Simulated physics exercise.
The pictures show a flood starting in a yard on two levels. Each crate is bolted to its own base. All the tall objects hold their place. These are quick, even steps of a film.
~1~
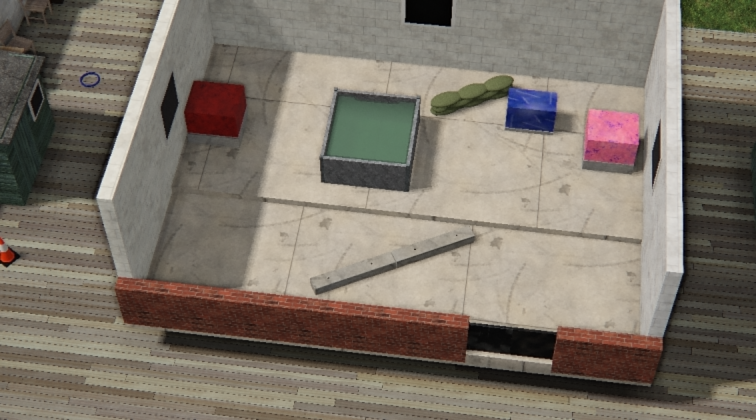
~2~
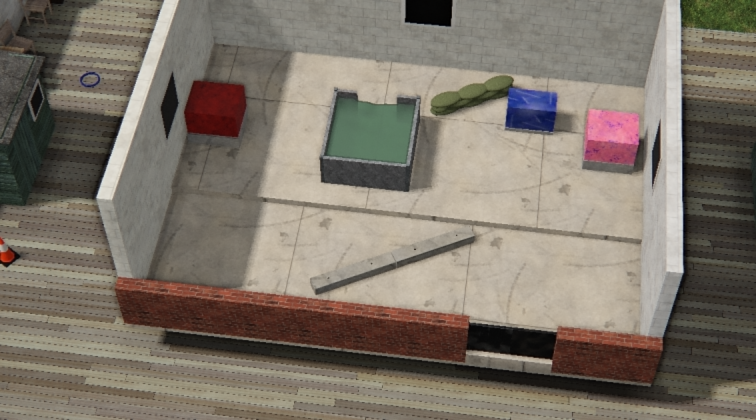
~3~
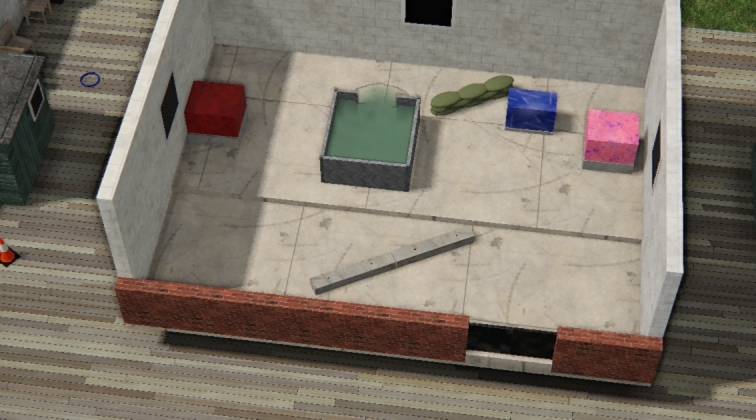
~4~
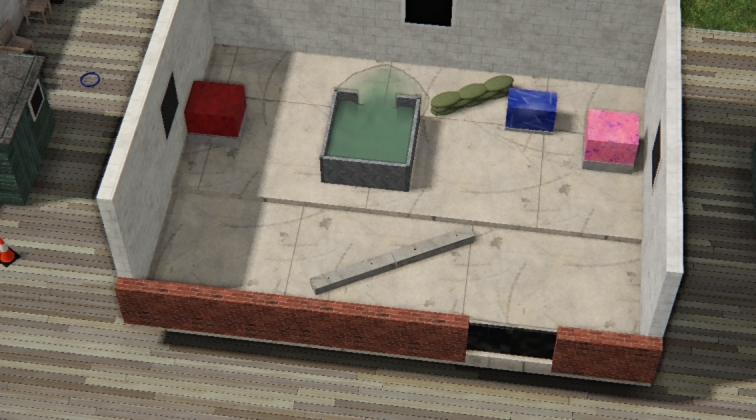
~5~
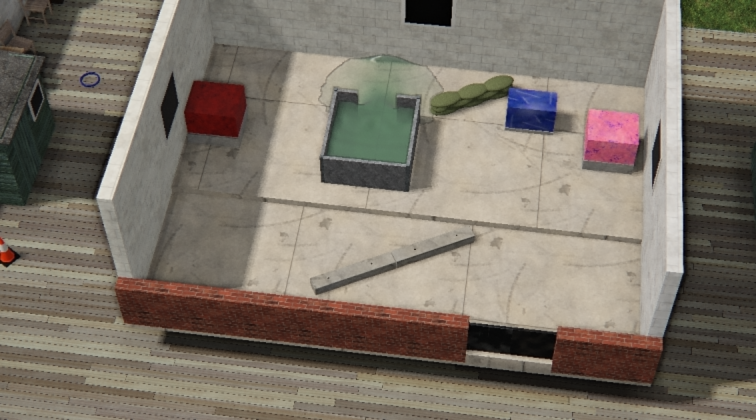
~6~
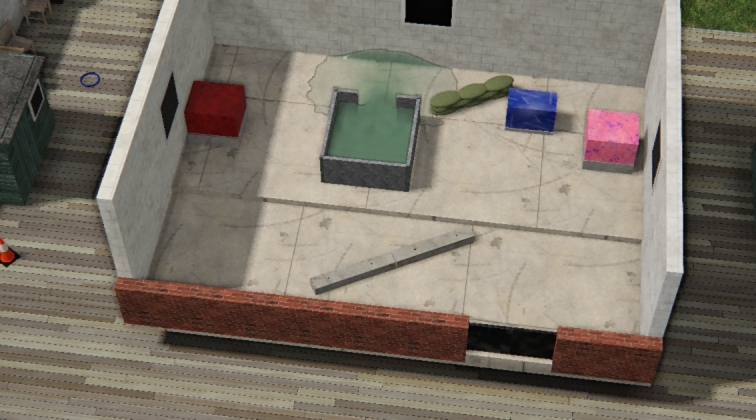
An open grey tank of green water stands in a pale-floored, walled yard with a low red-brick front, seen from high above. A red block sits left of it, with green rounded shapes, a blue block and a pink block to its right and a grey beam in front. A gap opens in the tank's far side and water pours out, fanning backward and sideways across the floor, while everything else stays still.
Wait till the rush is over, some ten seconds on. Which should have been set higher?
The pink crate escapes dry; the blue crate escapes dry; the red crate escapes dry.
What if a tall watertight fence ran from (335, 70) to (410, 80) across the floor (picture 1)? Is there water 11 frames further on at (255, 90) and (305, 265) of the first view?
One after the other: Flooded, dry.
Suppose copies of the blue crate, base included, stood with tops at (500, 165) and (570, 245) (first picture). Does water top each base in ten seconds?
One after the other: Remains dry, keeps dry.
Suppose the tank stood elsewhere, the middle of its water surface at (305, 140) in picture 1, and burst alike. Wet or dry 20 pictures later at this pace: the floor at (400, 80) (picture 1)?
At that place: Under water.
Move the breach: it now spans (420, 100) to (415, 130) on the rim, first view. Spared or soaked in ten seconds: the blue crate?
My reading: The blue one is topped.
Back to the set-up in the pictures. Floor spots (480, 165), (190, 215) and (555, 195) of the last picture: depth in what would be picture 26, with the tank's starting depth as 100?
Roughly 0, 0 and 0 per cent, in turn.
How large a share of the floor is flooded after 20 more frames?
I make it 25 per cent.
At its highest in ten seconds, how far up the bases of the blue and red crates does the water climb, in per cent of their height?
In turn 70 and 60 per cent.
A moment on, water covers 10 % of the floor; the pink crate not reached, the blue crate not reached, the red crate not reached.
Next, water covers 15 % of the floor; the pink crate not reached, the blue crate not reached, the red crate not reached.
Then, water covers 25 % of the floor; the pink crate water round its plinth, the blue crate water round its plinth, the red crate water round its plinth.
Later, water covers 35 % of the floor; the pink crate water round its plinth, the blue crate water round its plinth, the red crate water round its plinth.
In the end, water covers 60 % of the floor; the pink crate stayed above the water, the blue crate stayed above the water, the red crate stayed above the water.
